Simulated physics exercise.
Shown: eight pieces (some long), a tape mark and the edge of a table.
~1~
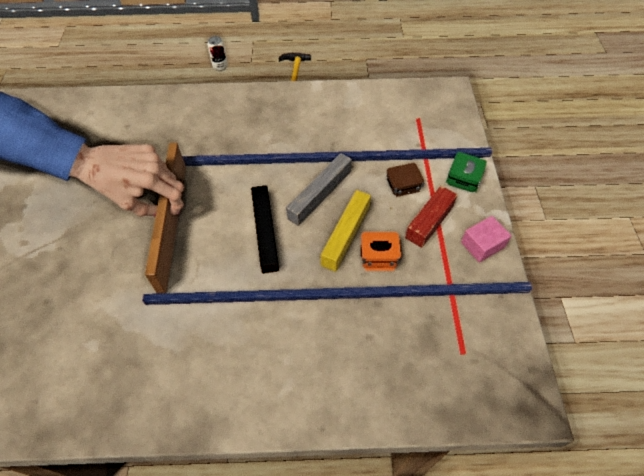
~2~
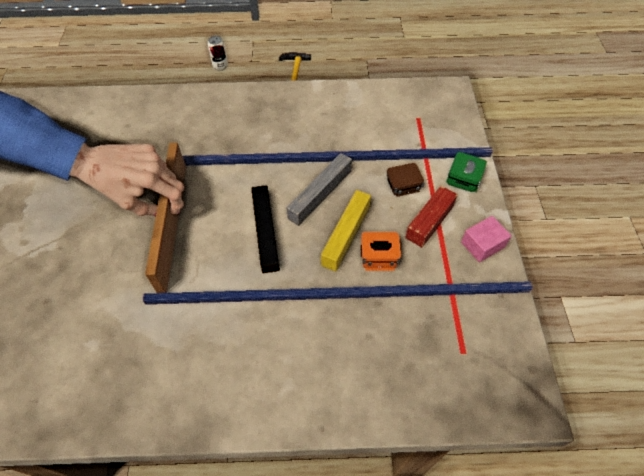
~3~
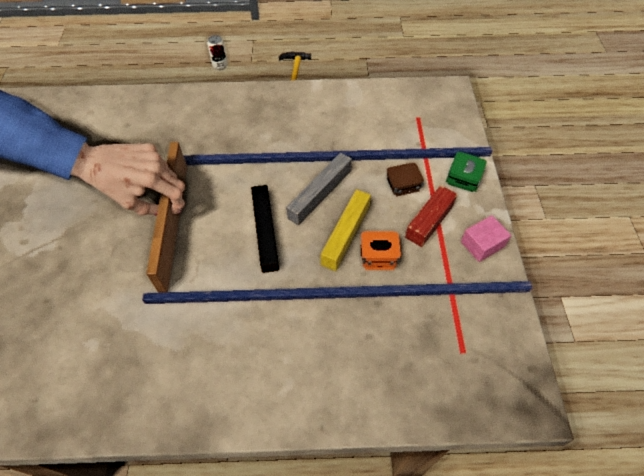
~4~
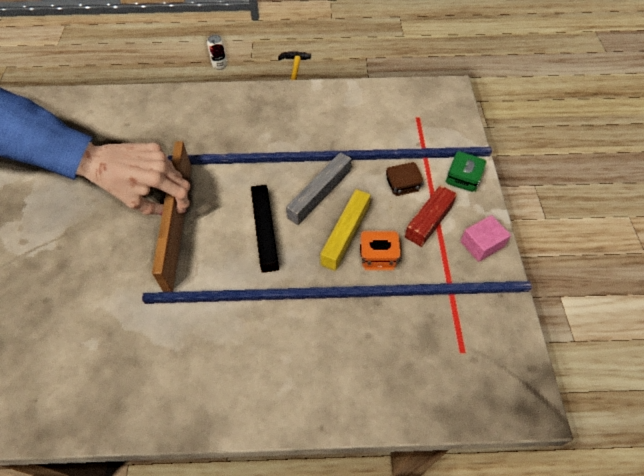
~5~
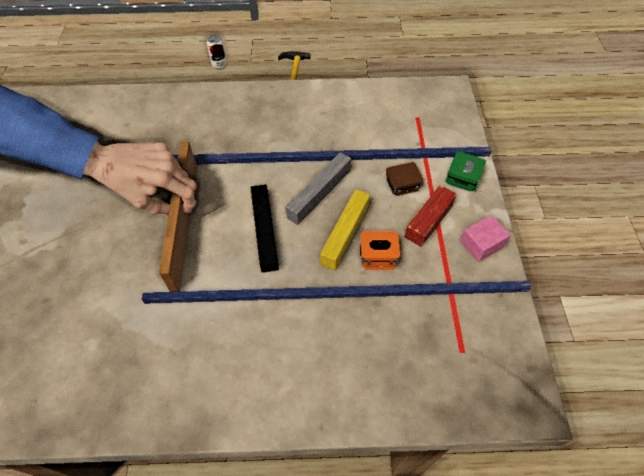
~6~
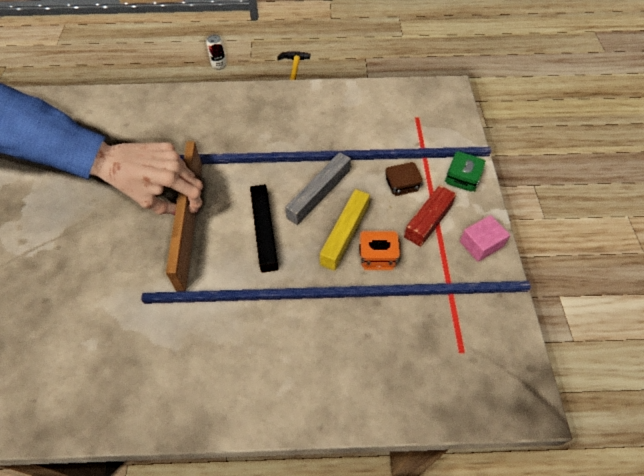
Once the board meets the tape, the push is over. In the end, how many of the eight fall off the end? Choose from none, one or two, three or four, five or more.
Final count: One or two.
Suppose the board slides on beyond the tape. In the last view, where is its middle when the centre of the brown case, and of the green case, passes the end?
Near (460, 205), then near (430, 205).
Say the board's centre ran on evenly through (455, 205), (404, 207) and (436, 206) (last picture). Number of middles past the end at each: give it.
Counts: 3, 0, 2.
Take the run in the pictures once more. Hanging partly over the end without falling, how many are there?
The total comes out at 1.
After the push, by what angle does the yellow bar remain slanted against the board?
About 20°.
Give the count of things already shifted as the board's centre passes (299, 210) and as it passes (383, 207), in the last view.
Counts: 2 / 6.
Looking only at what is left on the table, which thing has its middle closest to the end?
The red bar is the one.
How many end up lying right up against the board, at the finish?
Tally at the end: 1.
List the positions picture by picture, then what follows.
Pink block (486, 239); green case (466, 174); red bar (431, 216); board (168, 215); tape (437, 218), in the first picture.
Green case (466, 174); black stick (265, 227), in the second picture.
Red bar (431, 216); orange case (380, 251), in the third picture.
Pink block (485, 238); yellow bar (346, 229), in the fourth picture.
Green case (465, 173); brown case (404, 180), in the fifth picture.
Pink block (484, 238); green case (465, 173); red bar (430, 215); board (186, 213); tape (436, 217), in the sixth picture.
Soon after, none off yet; pink block at rest near (484, 238); green case at rest near (465, 173); red bar at rest near (430, 215).
Then, none off yet; pink block moving near (493, 240); green case moving near (474, 172); red bar moved a little near (462, 221).
At rest, the number that fall off is one or two; fallen, green case and pink block.
